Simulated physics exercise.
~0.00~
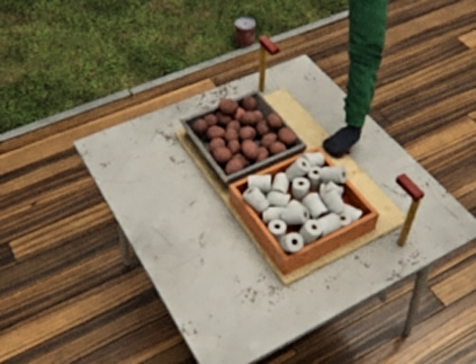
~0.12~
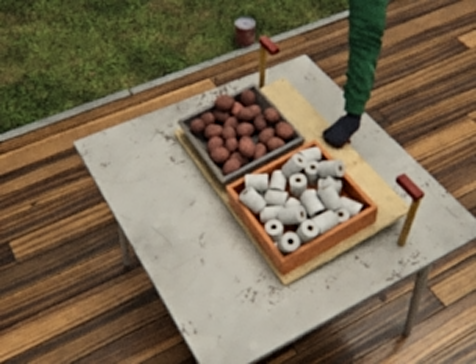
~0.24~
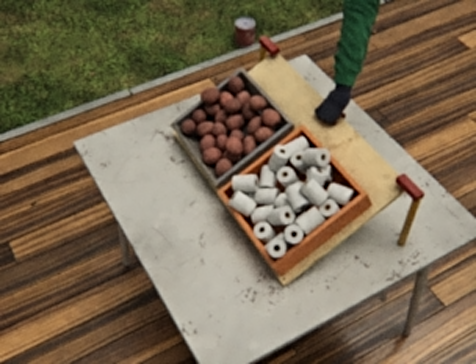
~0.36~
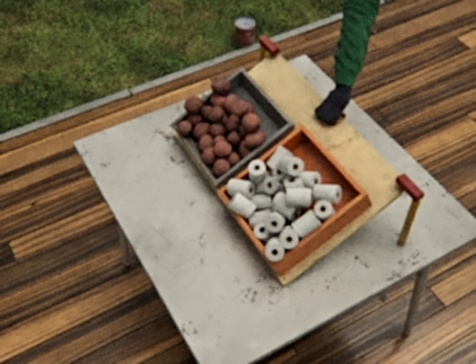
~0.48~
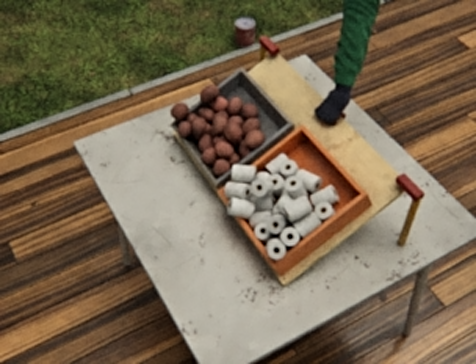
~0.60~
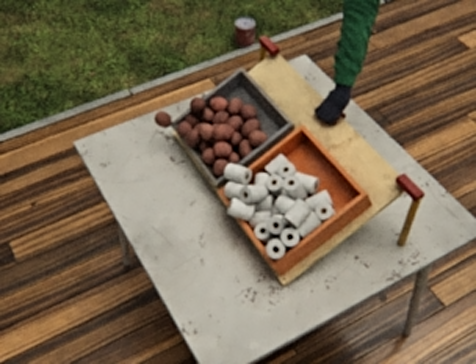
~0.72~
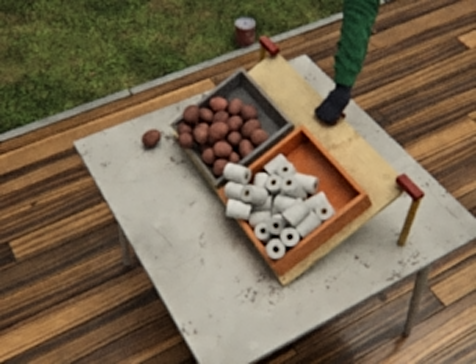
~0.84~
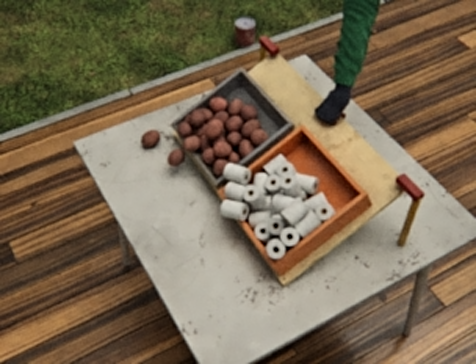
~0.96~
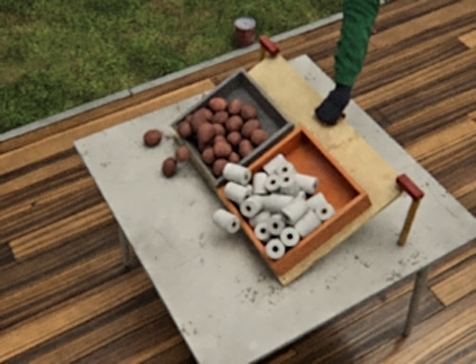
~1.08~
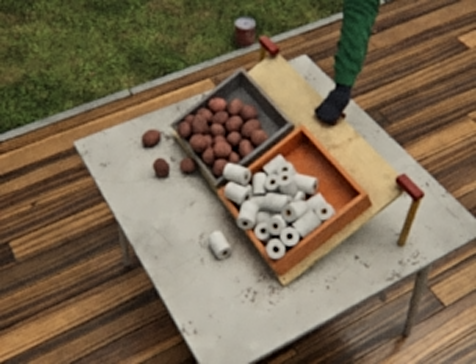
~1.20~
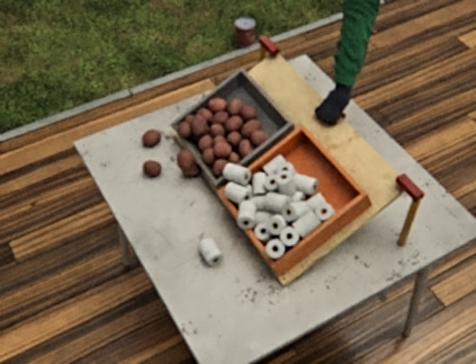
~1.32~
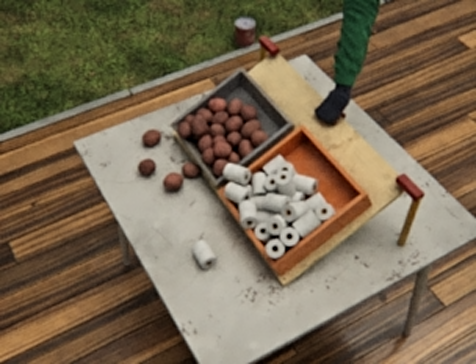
Gloved hand tilting a board with two joined containers on a table, several red potatoes and one paper roll spilling out.
